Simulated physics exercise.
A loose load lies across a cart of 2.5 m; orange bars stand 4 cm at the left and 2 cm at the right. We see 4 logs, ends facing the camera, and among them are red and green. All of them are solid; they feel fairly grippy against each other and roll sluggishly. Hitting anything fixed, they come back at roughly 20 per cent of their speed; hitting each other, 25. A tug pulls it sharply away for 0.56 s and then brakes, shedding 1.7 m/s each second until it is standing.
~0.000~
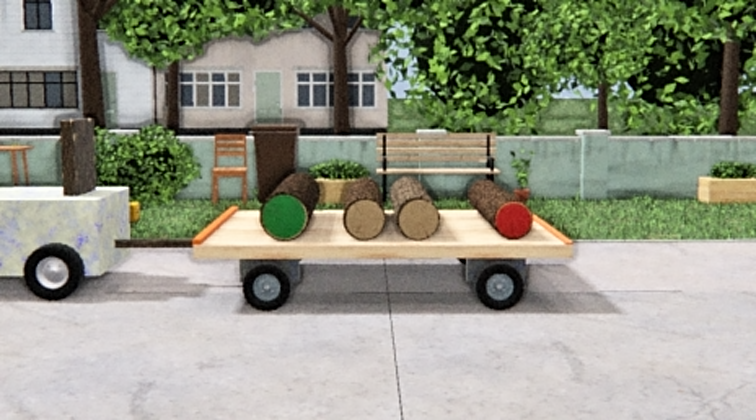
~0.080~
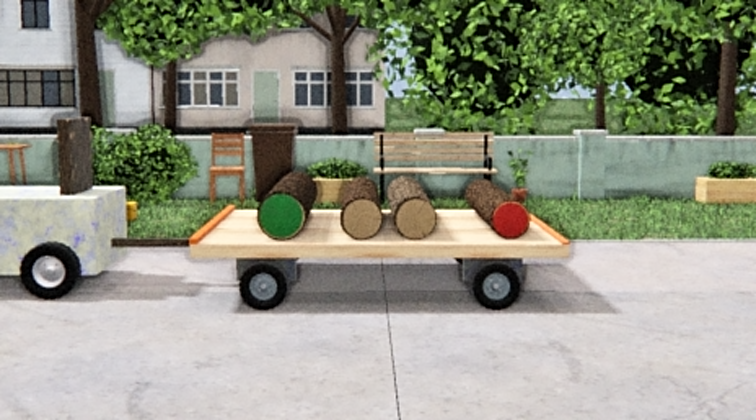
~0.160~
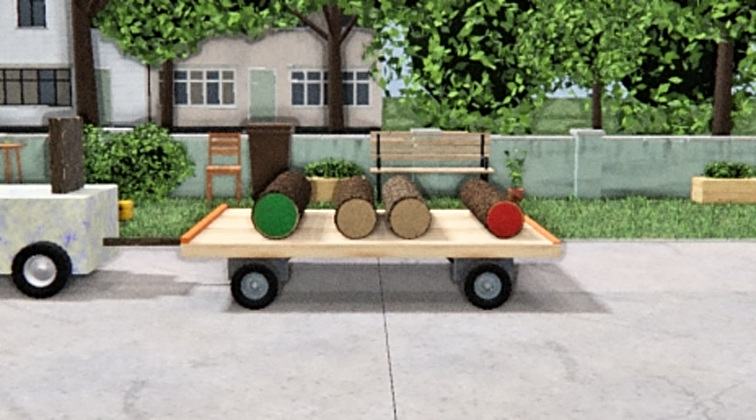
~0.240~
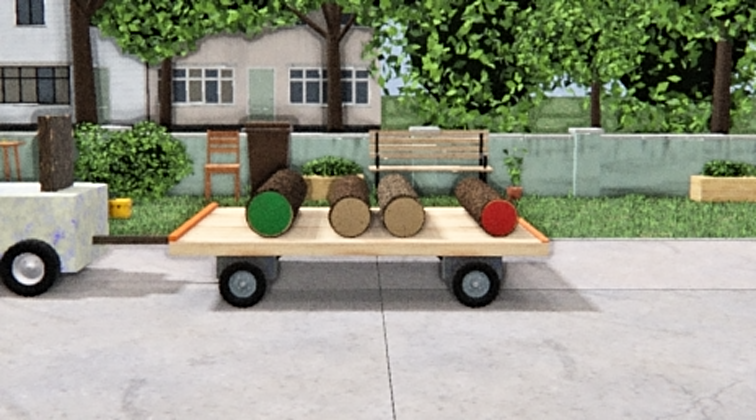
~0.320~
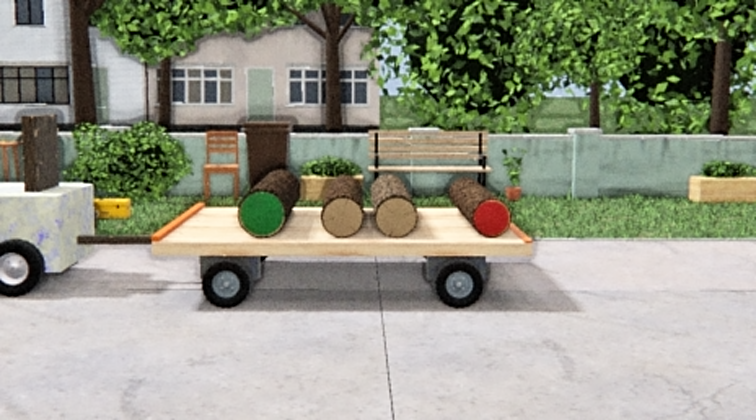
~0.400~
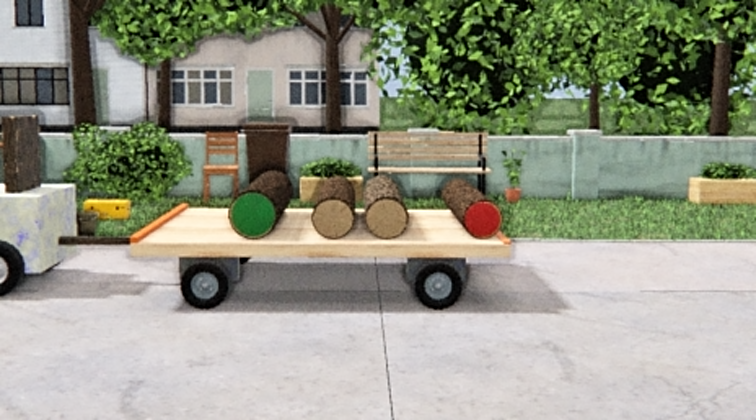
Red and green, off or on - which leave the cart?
In the end red log spills out. Green is contained.
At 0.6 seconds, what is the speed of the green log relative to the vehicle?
It's going at around 1.5 m/s.
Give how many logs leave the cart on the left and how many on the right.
Result (left / right): 0 / 2.
After 0.6 s, red is over the right bar and falling; green is on the deck, 100 cm from the left bar, rolling right along the cart; 1 of 4 is off.
After 0.7 s, red is over the right bar and falling; green is on the deck, 120 cm from the left bar, rolling right along the cart; 1 of 4 is off.
After 0.9 s, red is over the right bar and down; green is on the deck, 90 cm from the right bar, rolling right along the cart; 1 of 4 is off.
At rest (3.5 s), red is over the right bar and down; green is on the deck, 90 cm from the right bar; 2 of 4 are off.
